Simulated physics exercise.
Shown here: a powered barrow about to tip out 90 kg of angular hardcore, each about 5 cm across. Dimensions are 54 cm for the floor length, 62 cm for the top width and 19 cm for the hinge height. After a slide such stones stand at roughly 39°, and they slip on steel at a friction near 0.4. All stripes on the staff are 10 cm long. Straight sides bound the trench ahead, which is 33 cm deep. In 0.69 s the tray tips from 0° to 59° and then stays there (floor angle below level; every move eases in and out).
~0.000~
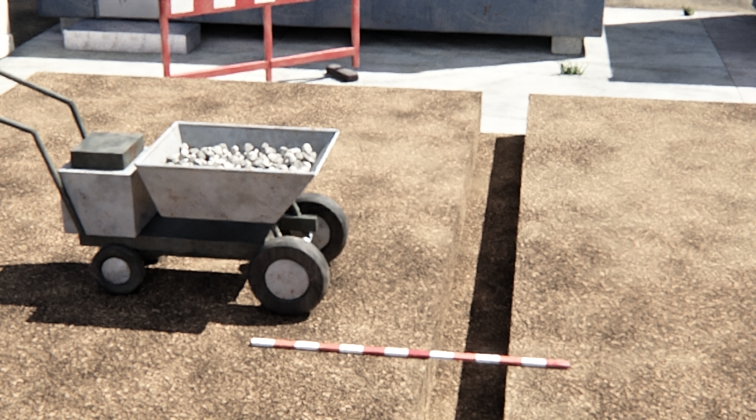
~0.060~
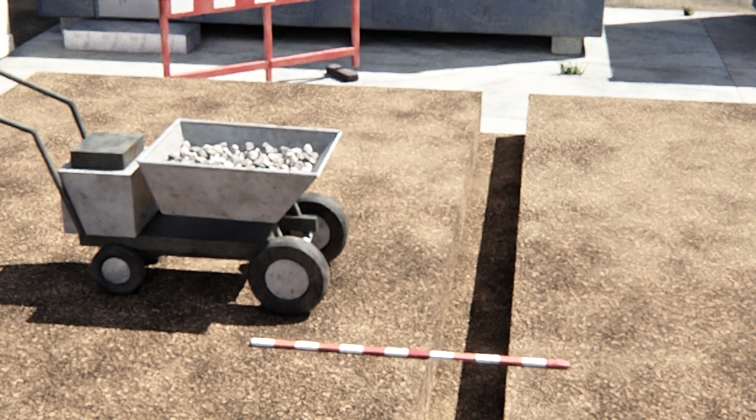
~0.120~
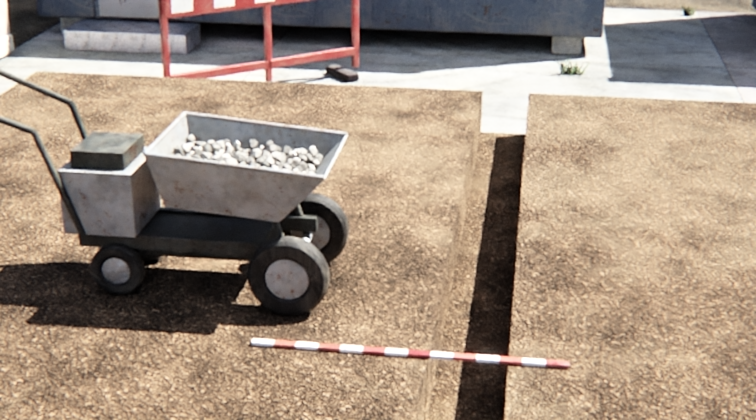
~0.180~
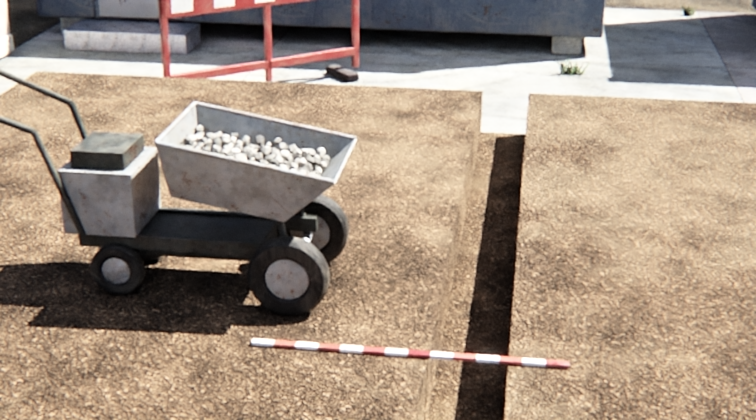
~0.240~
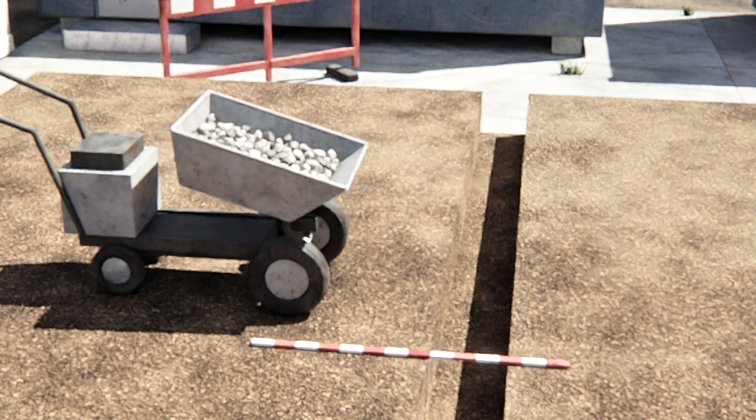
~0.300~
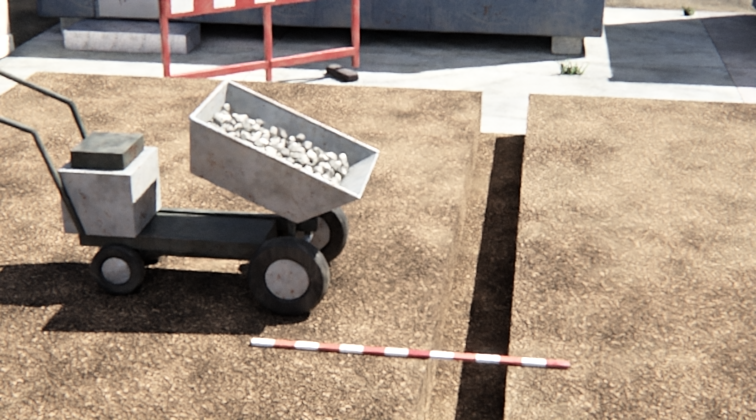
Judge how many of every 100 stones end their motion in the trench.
I would put it near 33 out of 100.
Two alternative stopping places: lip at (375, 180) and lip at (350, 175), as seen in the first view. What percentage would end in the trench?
Result: Close to 25 then close to 35 per cent.
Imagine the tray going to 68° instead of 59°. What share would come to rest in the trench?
In that case some 65 per cent.
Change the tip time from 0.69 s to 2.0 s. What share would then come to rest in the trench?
I'd put it at roughly 10 per cent.
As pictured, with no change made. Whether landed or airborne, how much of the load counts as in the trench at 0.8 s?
By that point it's something like 0 in a hundred.
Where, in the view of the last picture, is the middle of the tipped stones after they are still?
In the last view, about (475, 352).
After 0.5 s the floor is at 50°; 100 % in the tray; the foremost stones are at (376, 204).
After 0.8 s the floor is at 59°; 96 % in the tray, 3 % short of the trench; the foremost stones are at (438, 242).
After 1.1 s the floor is at 59°; 65 % in the tray, 10 % short of the trench, 24 % in the trench; the foremost stones are at (515, 320).
After 3.1 s the floor is at 59°; 58 % in the tray, 9 % short of the trench, 33 % in the trench; the foremost stones are at (530, 316).
